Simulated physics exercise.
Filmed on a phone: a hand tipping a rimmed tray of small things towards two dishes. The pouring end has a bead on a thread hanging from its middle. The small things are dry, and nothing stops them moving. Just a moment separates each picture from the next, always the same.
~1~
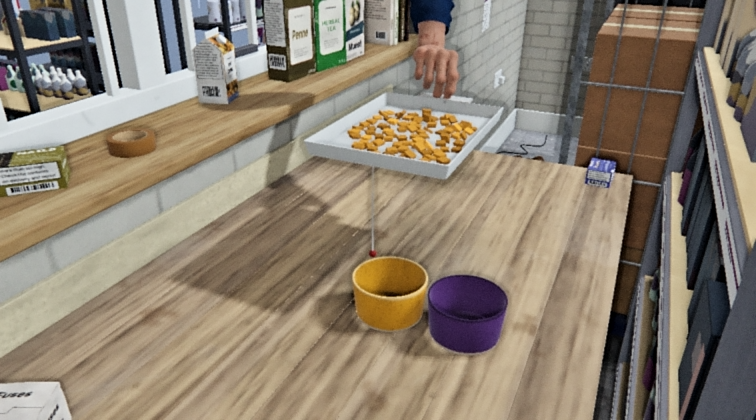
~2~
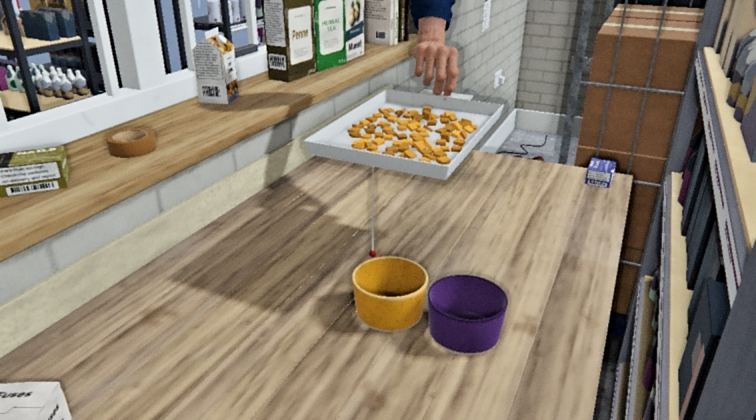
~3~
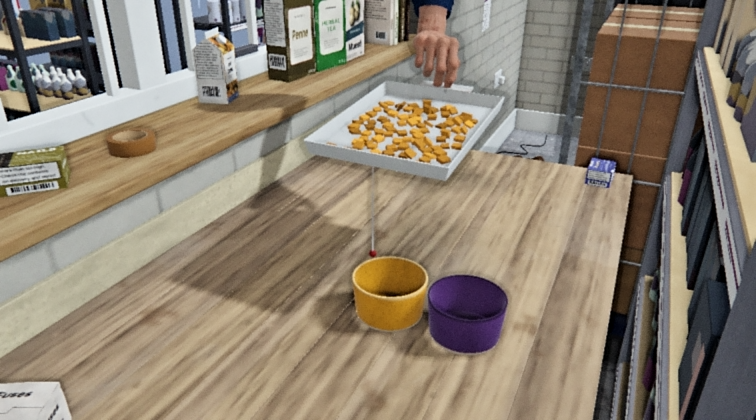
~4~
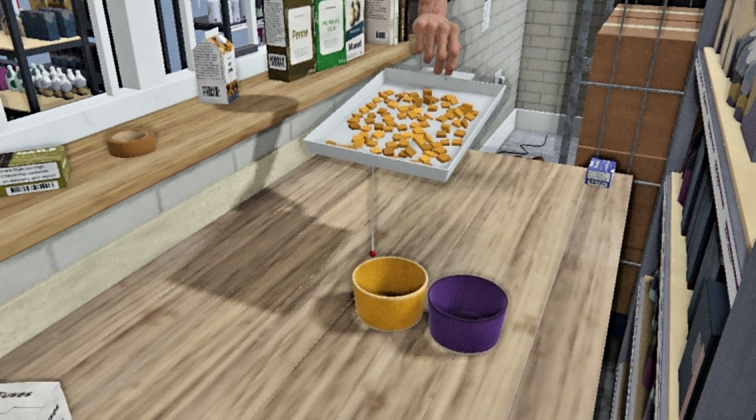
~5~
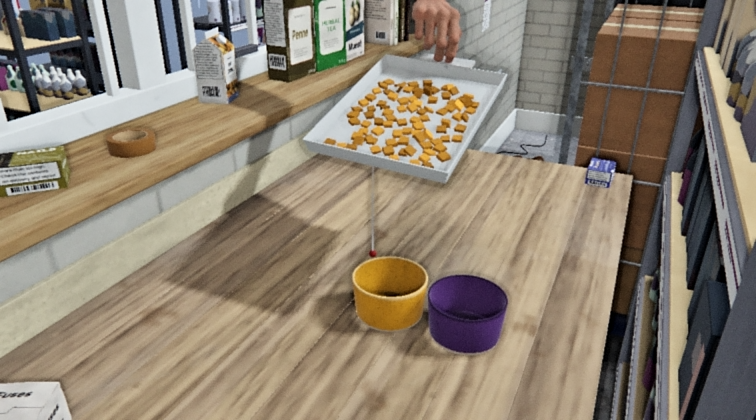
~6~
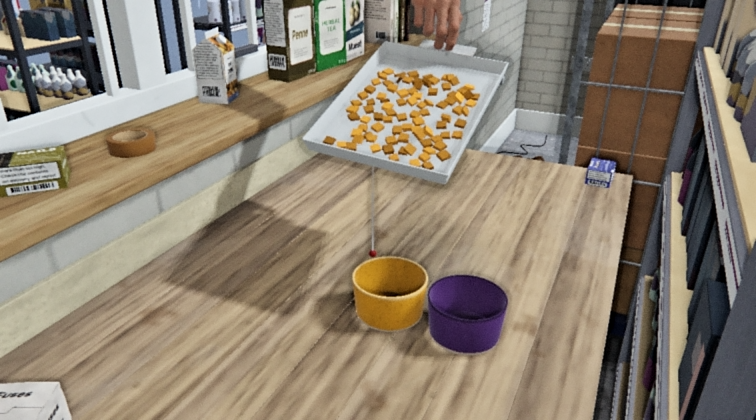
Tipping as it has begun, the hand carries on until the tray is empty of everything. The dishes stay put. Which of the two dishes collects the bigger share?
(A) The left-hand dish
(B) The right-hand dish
The answer is A.
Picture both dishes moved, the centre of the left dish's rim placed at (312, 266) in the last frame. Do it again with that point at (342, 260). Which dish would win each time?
In the first try it's the right-side dish, and in the second it's the right-side dish.
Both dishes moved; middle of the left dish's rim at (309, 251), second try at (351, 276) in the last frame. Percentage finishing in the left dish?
Close to 0 in a hundred, then close to 30 in a hundred.
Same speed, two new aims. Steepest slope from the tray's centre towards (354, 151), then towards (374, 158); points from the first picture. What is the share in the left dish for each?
Shares, approx.: 0 %, then 20 %.
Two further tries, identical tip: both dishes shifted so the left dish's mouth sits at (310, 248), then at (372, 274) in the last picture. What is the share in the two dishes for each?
10 %, 60 %.
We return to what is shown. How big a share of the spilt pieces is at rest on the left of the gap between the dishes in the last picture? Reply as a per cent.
Around 80 per cent, I reckon.
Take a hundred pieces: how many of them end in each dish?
Left dish: 40; right dish: 10 percent.
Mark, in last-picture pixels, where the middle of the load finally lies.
The centre ends up roughly at (382, 321).
Shortly afterwards, tray tipped steeply; all but a few on the tray; only a few in the air.
Next, tray tipped past a quarter turn; near two thirds on the tray; only a few in the left dish; a little outside both; near a quarter in the air.
Some moments later, tray tipped past a quarter turn; a little in the right dish; near a third in the left dish; near half outside both.
In the end, tray tipped past a quarter turn; a little in the right dish; near a third in the left dish; near half outside both.
